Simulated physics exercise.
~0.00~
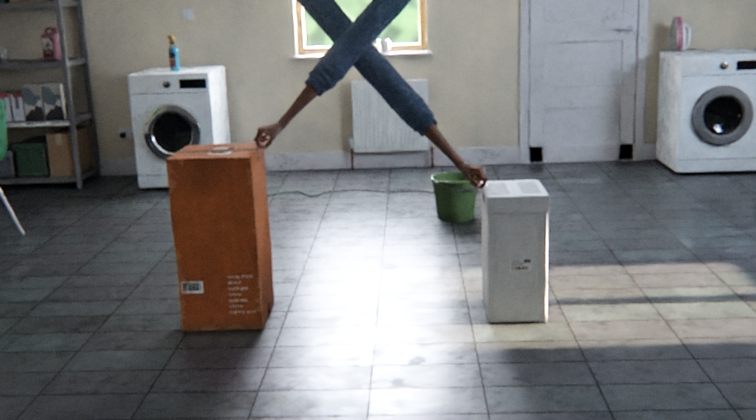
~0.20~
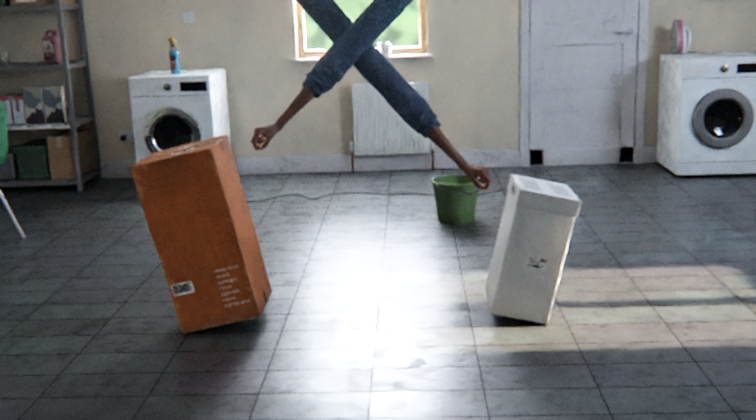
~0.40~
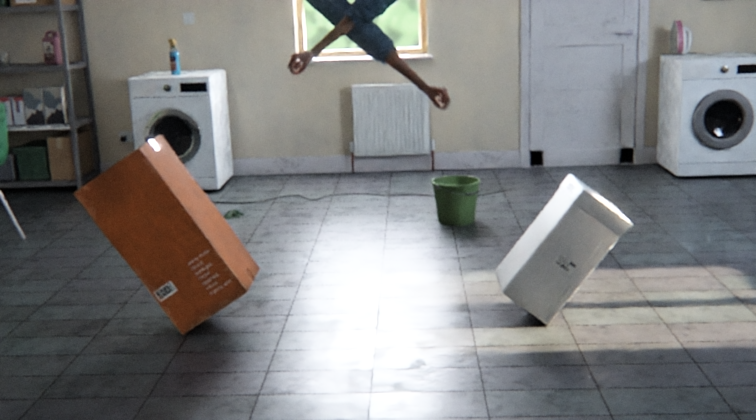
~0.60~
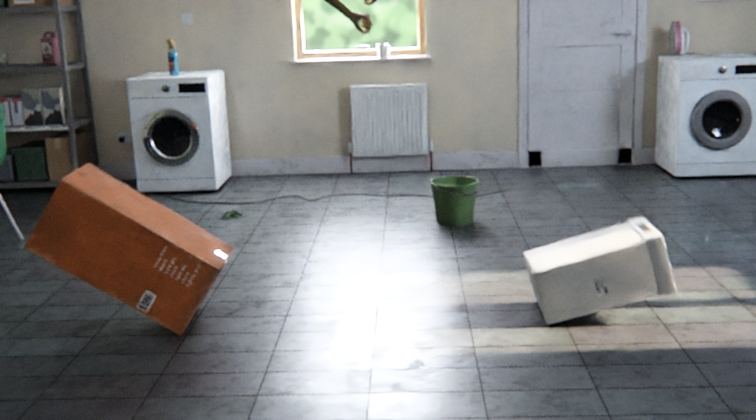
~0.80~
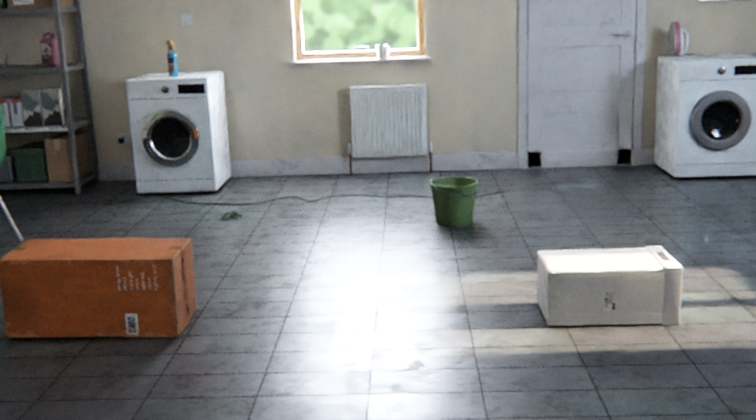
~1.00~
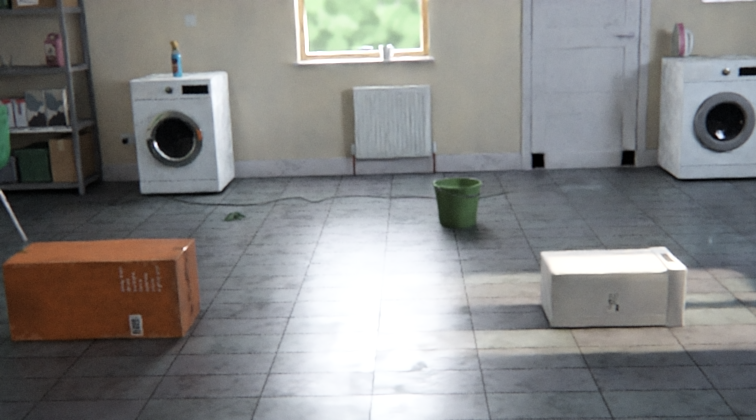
The clip shows two crossed arms holding a tall orange box and a smaller white box tilted on a tiled laundry room floor, then letting go and withdrawing upward as the orange box topples left and the white box topples right, both ending on their sides.
